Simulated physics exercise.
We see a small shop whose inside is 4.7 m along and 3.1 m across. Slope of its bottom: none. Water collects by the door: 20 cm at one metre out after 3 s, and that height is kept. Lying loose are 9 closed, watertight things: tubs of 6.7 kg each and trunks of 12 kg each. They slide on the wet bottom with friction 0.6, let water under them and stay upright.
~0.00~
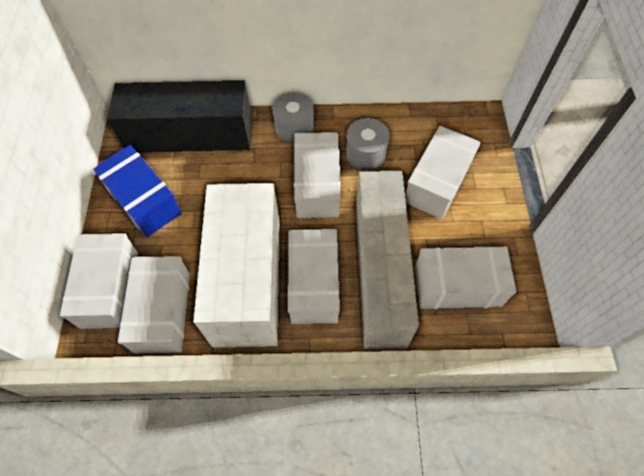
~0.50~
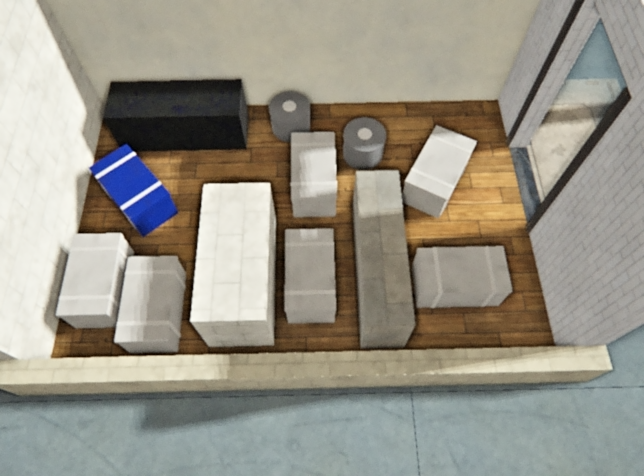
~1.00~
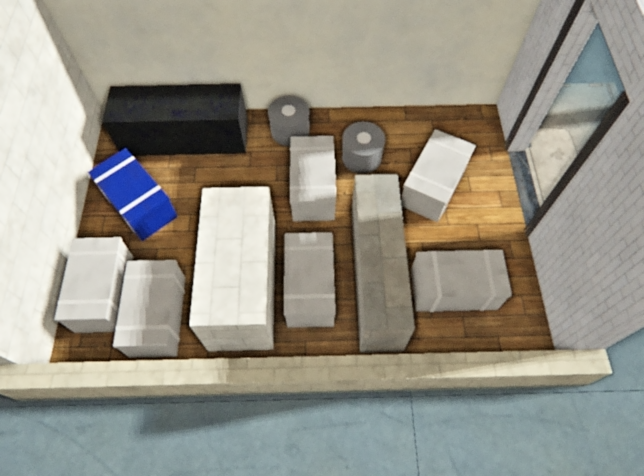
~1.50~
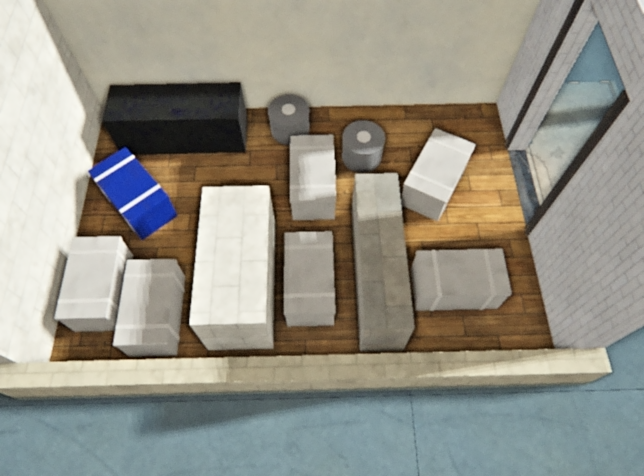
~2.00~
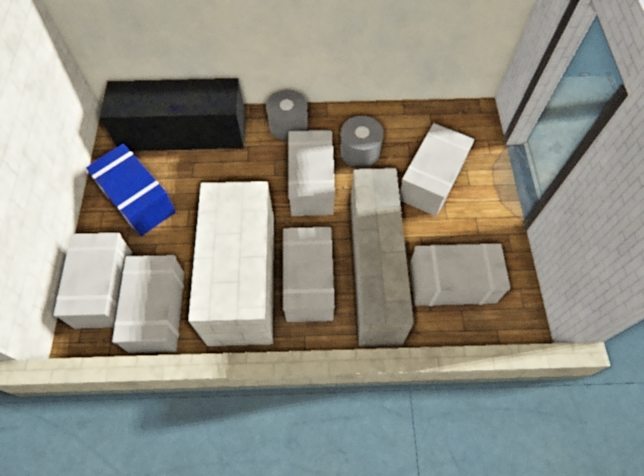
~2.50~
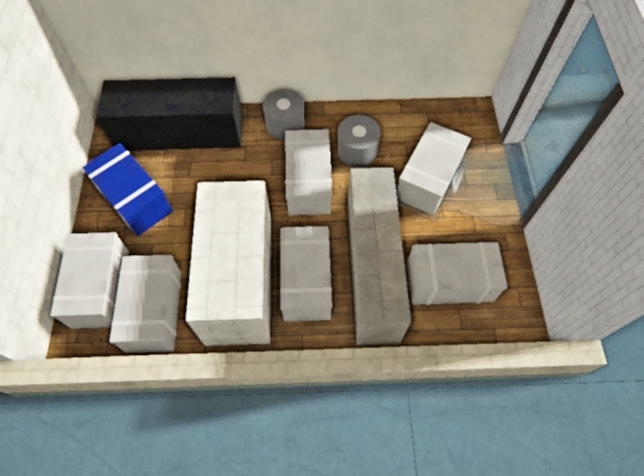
Bluish water spread over the pale ground outside a small open-topped room, then crept in through the doorway at right onto the wooden floor, while the boxes and round tubs inside stayed put.
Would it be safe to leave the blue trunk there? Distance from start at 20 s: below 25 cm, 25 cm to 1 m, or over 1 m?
25 cm to 1 m.
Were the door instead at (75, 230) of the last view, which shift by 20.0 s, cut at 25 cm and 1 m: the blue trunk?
The blue trunk would go a long distance.
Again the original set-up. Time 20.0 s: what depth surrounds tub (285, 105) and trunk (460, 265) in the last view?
Close to 18 and 15 centimetres.
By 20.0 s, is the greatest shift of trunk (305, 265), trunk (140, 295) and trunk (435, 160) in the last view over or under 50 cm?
Well, in sequence it's lower, lower, greater.
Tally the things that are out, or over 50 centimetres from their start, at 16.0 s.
5.
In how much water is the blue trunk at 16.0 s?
Depth: About 16 cm.
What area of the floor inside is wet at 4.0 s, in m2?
About 4.0 m2.
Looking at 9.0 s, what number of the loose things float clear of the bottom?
The count is 8.
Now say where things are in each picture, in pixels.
The blue trunk at (132, 181) rests on the ground; 0.0 m2 under water; 0 of 9 have shifted, in the first picture.
The blue trunk at (128, 180) rests on the ground; water covers 0.0 m2; 0 of 9 have shifted, in the second picture.
The blue trunk at (127, 184) rests on the ground; water covers 0.0 m2; 0 of 9 have shifted, in the third picture.
The blue trunk at (127, 183) rests on the ground; water covers 0.0 m2; 0 of 9 have shifted, in the fourth picture.
The blue trunk at (125, 180), on the bottom; 0.1 m2 under water; 0 of 9 have shifted, in the fifth picture.
The blue trunk at (122, 179), on the bottom; 0.7 m2 under water; 0 of 9 have shifted, in the sixth picture.
After 4.0 s the blue trunk is near (122, 179), 0.0 m from its start, aground; 1 afloat.
After 9.0 s the blue trunk is near (75, 211), 0.5 m from its start, afloat; 8 afloat.
After 16.0 s the blue trunk is near (72, 221), 0.6 m from its start, afloat; 9 afloat.
After 20.0 s the blue trunk is near (69, 220), 0.6 m from its start, afloat; 9 afloat.
